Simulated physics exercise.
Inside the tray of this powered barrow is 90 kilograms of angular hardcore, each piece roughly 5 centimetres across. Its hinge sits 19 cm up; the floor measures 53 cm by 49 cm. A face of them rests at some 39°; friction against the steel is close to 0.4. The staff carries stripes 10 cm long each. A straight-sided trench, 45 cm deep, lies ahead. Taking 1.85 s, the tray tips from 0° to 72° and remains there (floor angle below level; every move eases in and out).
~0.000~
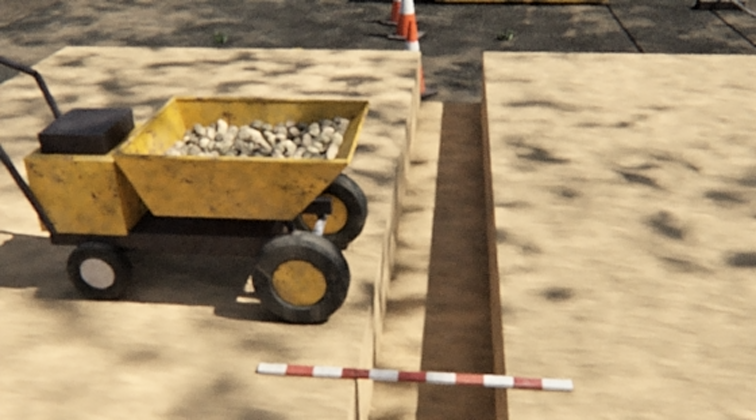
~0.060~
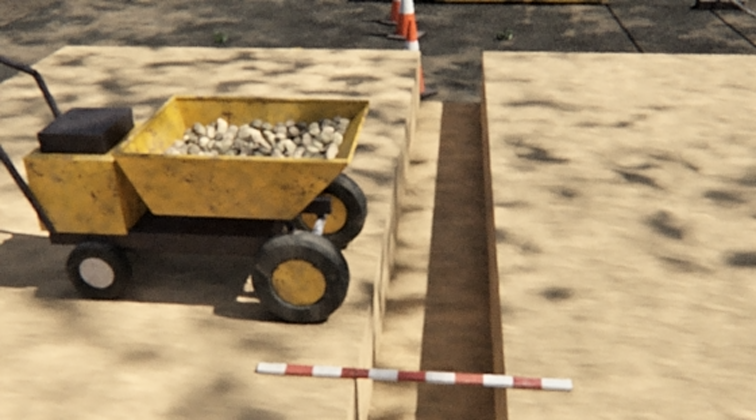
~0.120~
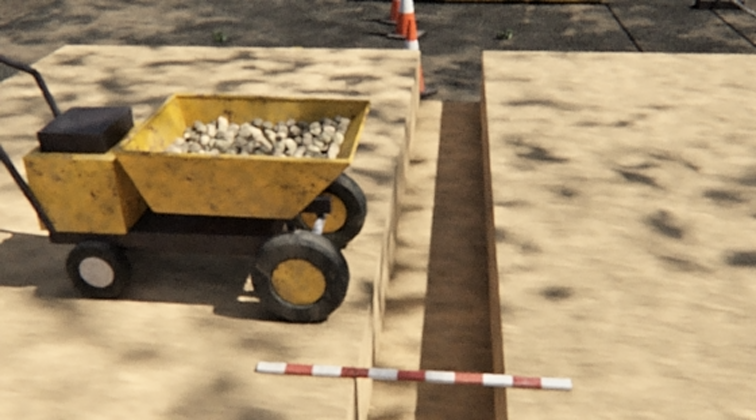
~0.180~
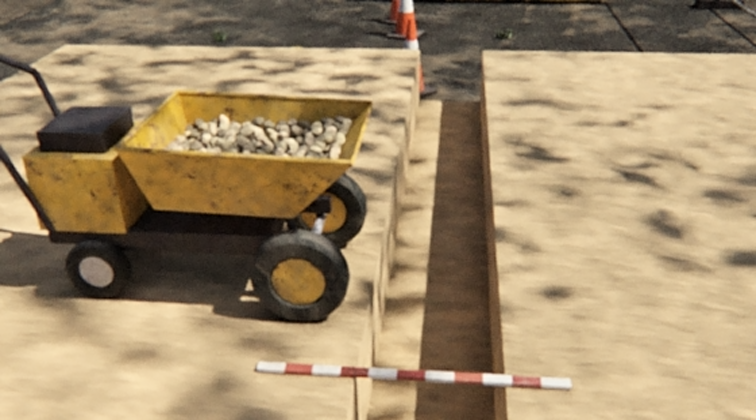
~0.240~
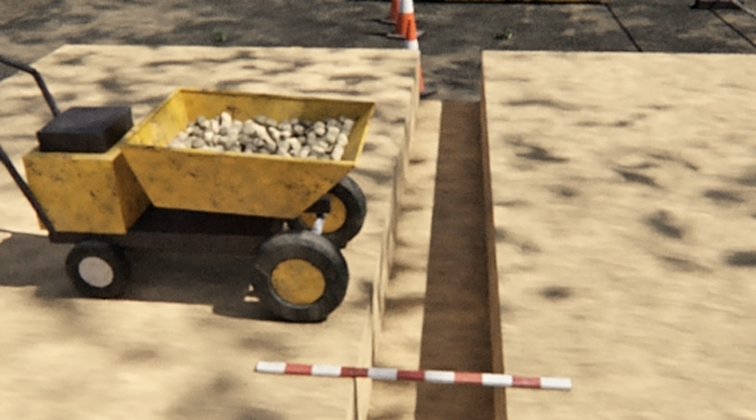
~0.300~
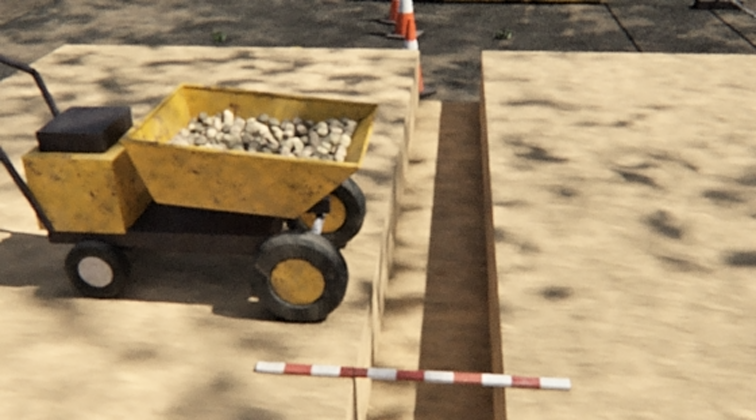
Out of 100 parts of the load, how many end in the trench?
Some 93 out of 100.
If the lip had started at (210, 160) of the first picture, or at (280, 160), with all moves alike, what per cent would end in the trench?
About 50 per cent first, then about 100 per cent.
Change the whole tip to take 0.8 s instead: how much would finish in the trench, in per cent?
It would be near 80 percent.
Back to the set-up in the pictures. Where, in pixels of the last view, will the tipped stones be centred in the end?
Roughly at pixel (465, 357).
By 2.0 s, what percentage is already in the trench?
Something like 35 in a hundred.
After 1.4 s the floor is at 61°; 100 % in the tray; the foremost stones are at (428, 216).
After 2.0 s the floor is at 72°; 62 % in the tray, 35 % in the trench, 3 % past the trench; the foremost stones are at (518, 291).
After 2.3 s the floor is at 72°; 27 % in the tray, 66 % in the trench, 7 % past the trench; the foremost stones are at (550, 290).
After 4.2 s the floor is at 72°; 0 % in the tray, 93 % in the trench, 7 % past the trench; the foremost stones are at (551, 291).
